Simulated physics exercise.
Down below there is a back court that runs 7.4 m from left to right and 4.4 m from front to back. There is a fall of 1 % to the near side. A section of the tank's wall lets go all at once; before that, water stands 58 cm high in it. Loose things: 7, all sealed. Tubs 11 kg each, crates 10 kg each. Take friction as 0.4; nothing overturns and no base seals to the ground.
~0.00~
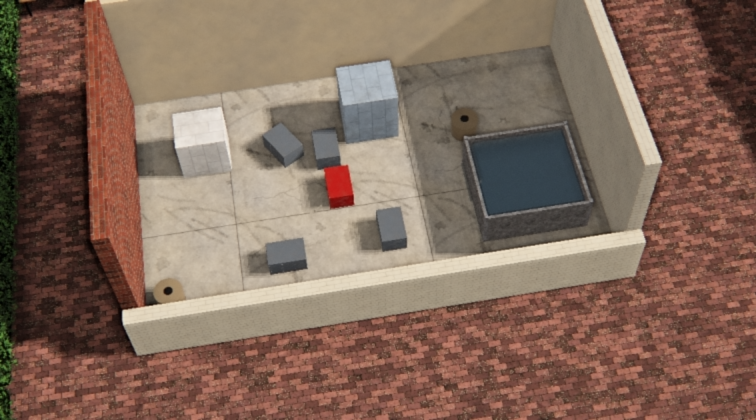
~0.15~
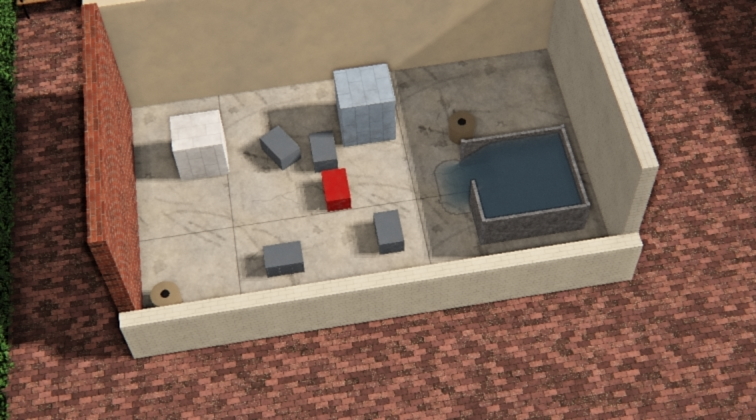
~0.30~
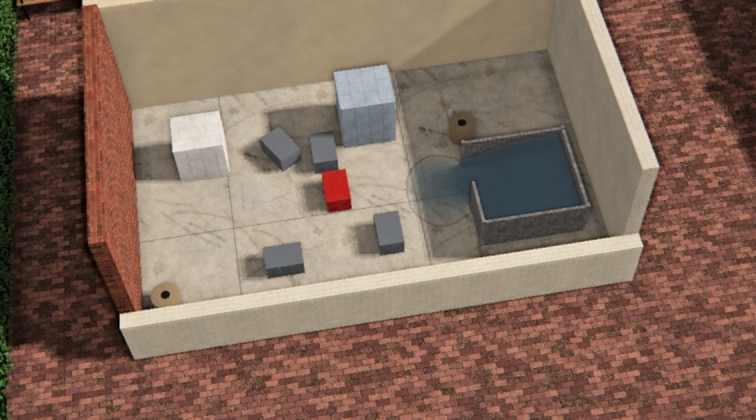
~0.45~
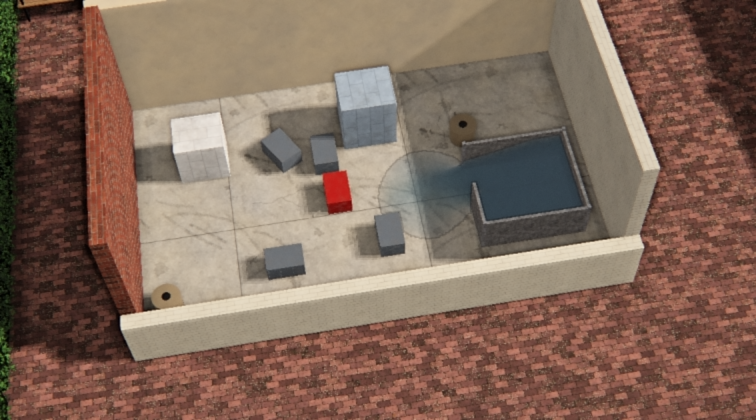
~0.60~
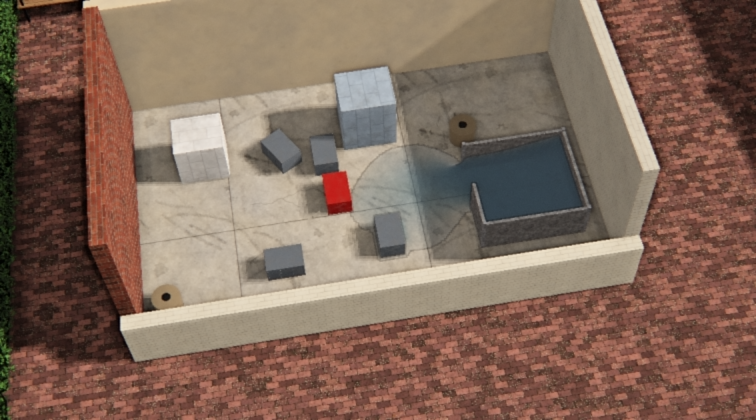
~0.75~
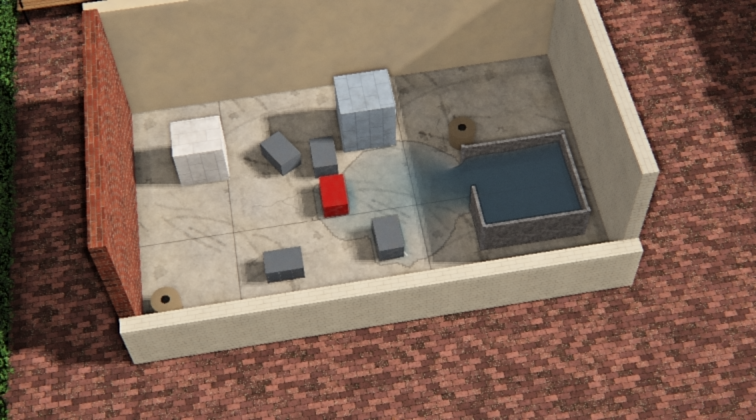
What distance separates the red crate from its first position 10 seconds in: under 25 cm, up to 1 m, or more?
The outcome will be a long move.
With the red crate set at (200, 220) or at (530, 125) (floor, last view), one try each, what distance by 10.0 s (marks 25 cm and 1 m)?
From the first spot it goes a long way, and from the second it does not really budge.
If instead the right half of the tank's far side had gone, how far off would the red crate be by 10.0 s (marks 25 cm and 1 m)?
What happens next is that the red crate does not really budge.
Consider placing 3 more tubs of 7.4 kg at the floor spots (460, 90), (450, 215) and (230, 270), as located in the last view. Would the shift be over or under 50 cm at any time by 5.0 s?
In turn: Less, more, more.
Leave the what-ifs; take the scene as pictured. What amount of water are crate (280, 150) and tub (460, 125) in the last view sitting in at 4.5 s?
I'd put it at 4 cm and 0 cm respectively.
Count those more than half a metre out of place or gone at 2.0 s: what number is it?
Answer: 4.
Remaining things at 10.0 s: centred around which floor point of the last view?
I'd put it around (302, 158).
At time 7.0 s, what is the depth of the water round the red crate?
I'd say around 9 cm.
After 2.0 s the red crate is near (199, 210), 2.2 m from its start, aground; 1 afloat.
After 4.5 s the red crate is near (148, 184), 3.1 m from its start, afloat; 5 afloat.
After 7.0 s the red crate is near (164, 109), 3.4 m from its start, afloat; 5 afloat.
After 10.0 s the red crate is near (254, 112), 2.2 m from its start, afloat; 5 afloat.
